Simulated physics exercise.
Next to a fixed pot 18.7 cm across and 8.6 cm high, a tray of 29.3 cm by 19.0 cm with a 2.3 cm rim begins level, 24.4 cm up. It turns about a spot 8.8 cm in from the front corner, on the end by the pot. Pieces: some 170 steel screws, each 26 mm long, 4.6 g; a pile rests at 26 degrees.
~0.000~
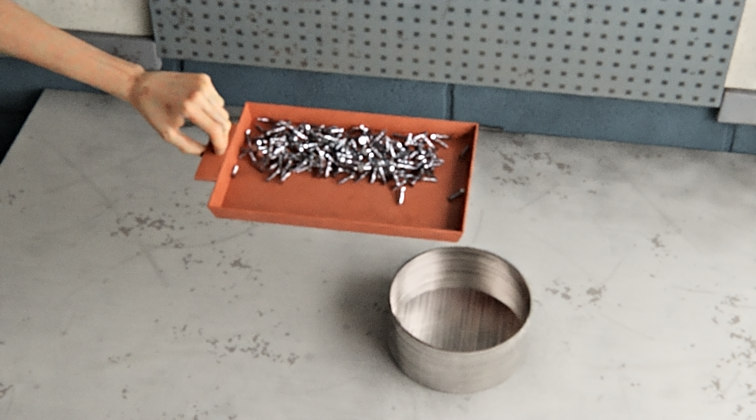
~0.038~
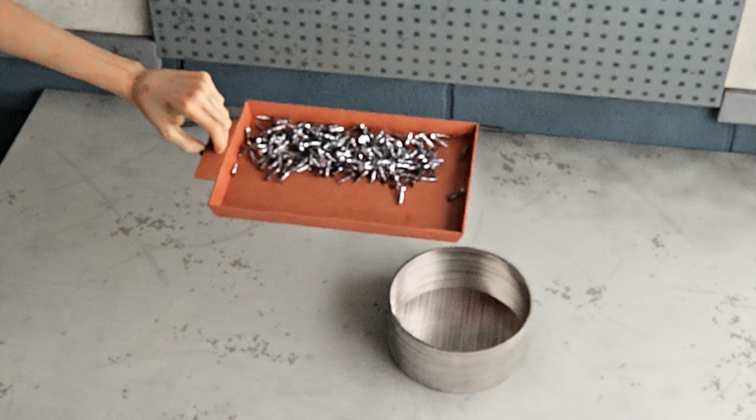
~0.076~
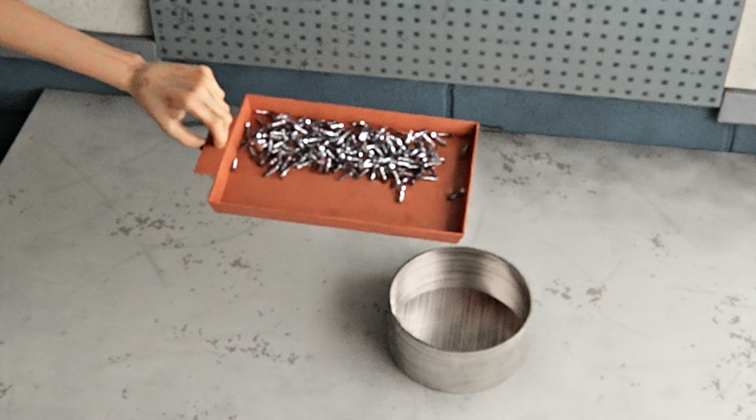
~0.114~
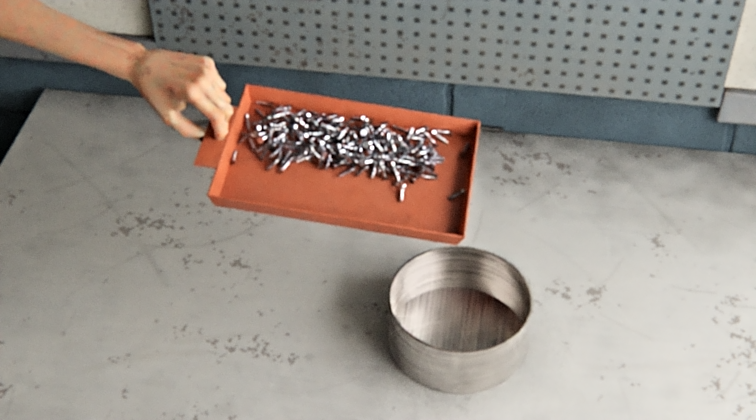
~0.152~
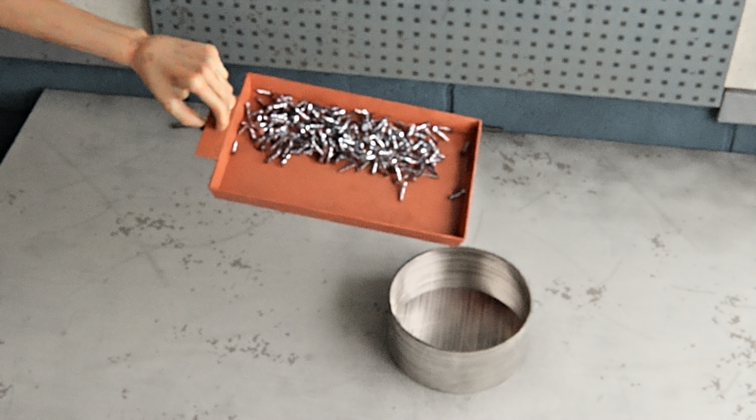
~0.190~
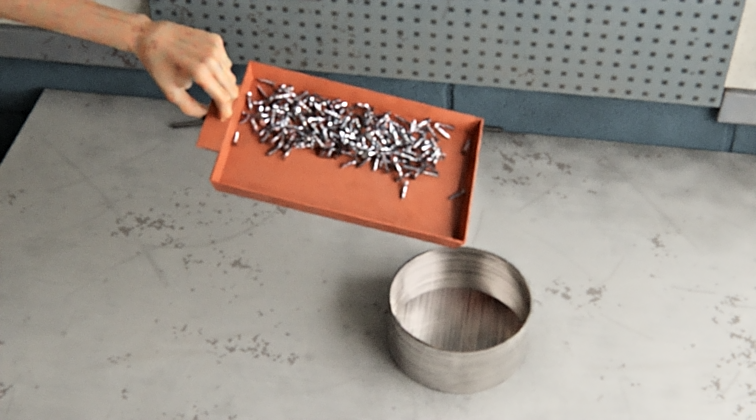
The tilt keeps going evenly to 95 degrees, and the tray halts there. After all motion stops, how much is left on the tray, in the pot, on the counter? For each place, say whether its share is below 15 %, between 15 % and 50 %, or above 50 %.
Tray: Below 15 %; pot: Above 50 %; counter: Between 15 % and 50 %.
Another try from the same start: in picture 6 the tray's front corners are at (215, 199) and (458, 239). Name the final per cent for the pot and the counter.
Final per cent - pot 65, counter 35.
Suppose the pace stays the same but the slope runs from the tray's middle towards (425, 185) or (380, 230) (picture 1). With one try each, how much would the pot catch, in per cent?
First try: Around 25 percent; second try: Around 70 percent.
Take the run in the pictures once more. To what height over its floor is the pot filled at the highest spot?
Some 2.0 cm above the floor.
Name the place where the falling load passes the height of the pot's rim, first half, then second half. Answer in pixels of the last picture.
(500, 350) first, (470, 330) later, roughly.
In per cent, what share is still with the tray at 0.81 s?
About 35 per cent.
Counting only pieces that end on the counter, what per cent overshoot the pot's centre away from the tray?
Around 100 per cent, give or take.
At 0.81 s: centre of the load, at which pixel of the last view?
Look near (480, 278) in the last picture.
After 0.56 s, tilt 53 degrees; the tray holds 100 %, the pot 0 %.
Then, at 0.81 s, tilt 79 degrees; the tray holds 35 %, the pot 10 %.
After 1.17 s, tilt 95 degrees; the tray holds 0 %, the pot 60 %.
By 1.9 s all is still; tray 0 %, pot 60 %, counter 40 %.
